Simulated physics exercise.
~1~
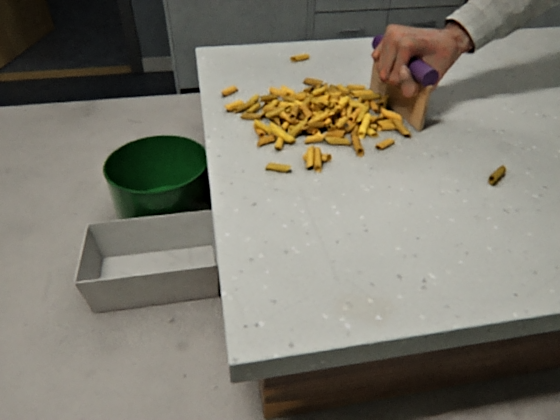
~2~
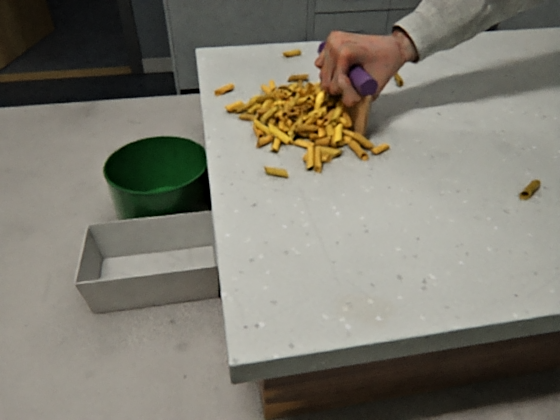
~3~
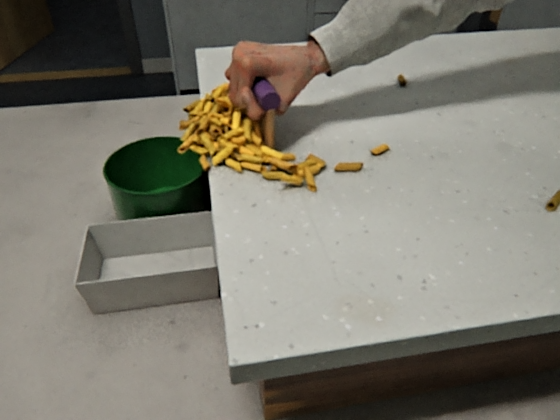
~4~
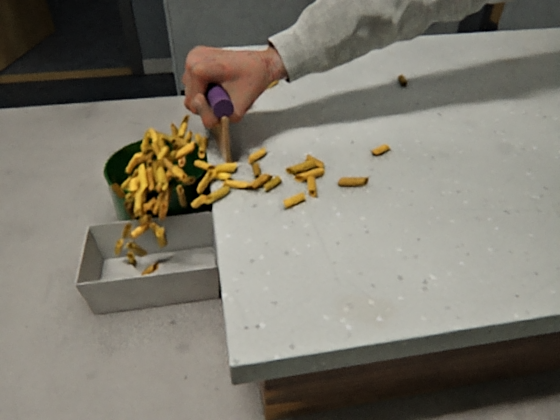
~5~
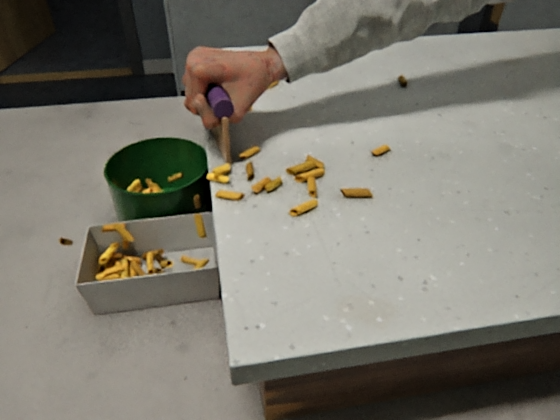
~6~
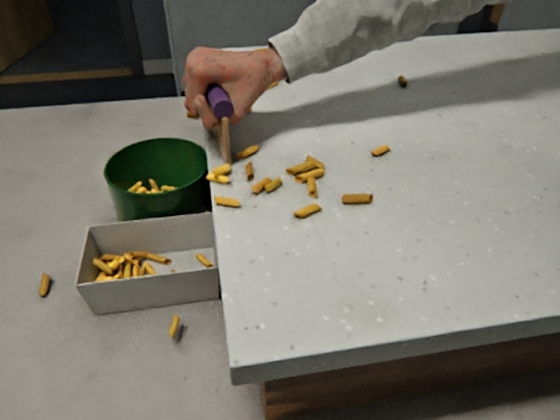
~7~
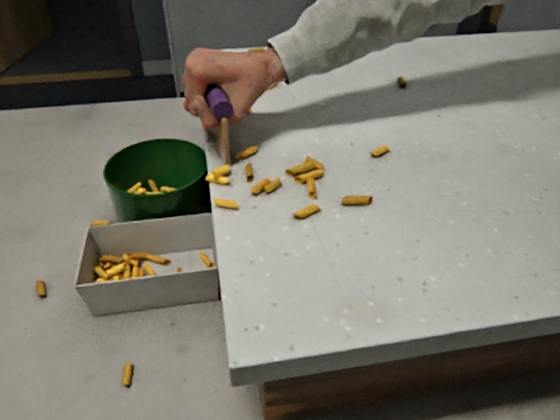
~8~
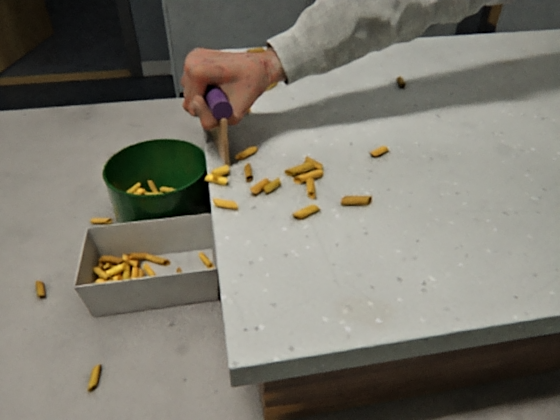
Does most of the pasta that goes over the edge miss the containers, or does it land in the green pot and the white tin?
Most of it lands in the containers, with a good share in both the green pot and the white tin. Only a few pieces miss and end up on the grey surface around them.
A hand holding a scraper with a purple handle pushes a heap of yellow pasta tubes leftward across a pale speckled counter, seen from above at an angle in a slightly swaying view. Below the counter's left edge, a green pot stands behind a white rectangular tin on a grey surface. The heap bunches up at the edge, then pours over in a clump as the scraper stops there. Pieces drop into both containers, while a few land outside and one slides forward past the tin. At the end the hand stays still, with some tubes left scattered on the counter.
